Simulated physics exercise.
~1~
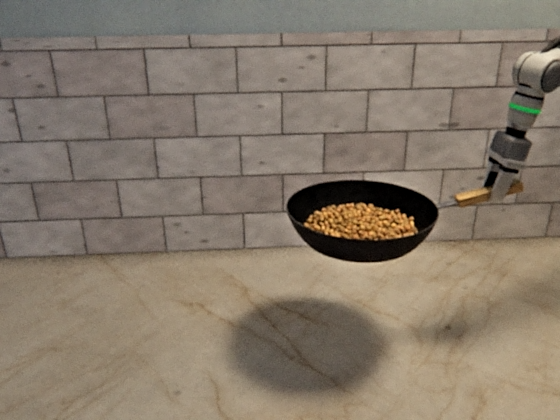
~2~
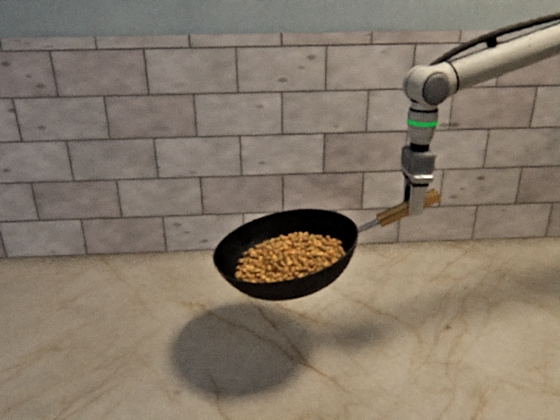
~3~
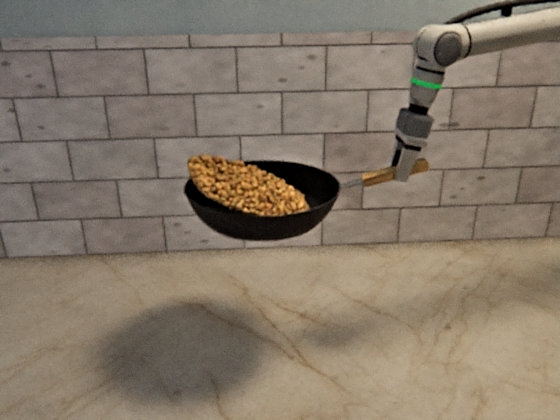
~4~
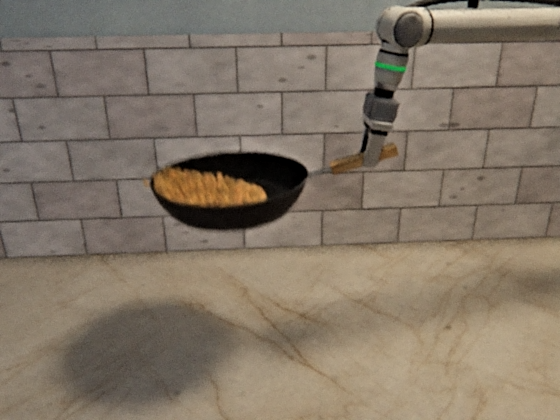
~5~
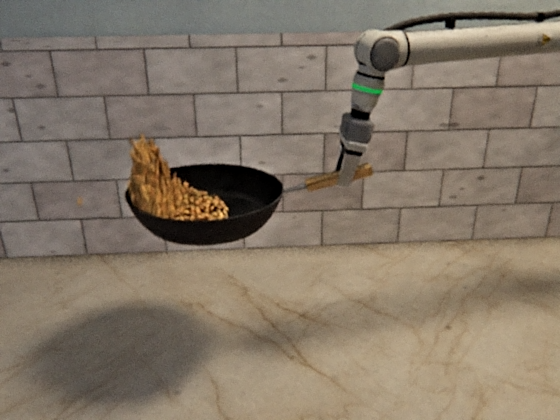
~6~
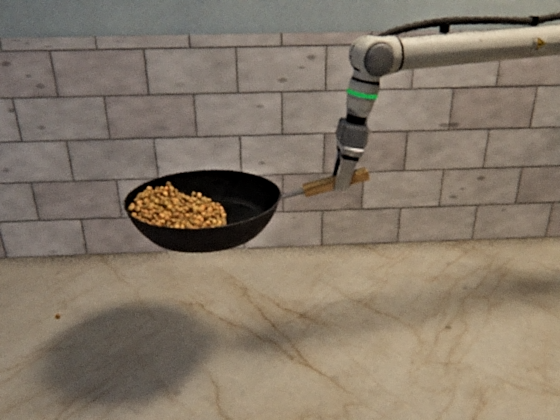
A robot arm tossed a heap of dried chickpeas in a black frying pan above a pale countertop, swinging the pan left, dipping and lifting it so they slid and leapt up at the far left edge, then settled back inside, piled toward the left.
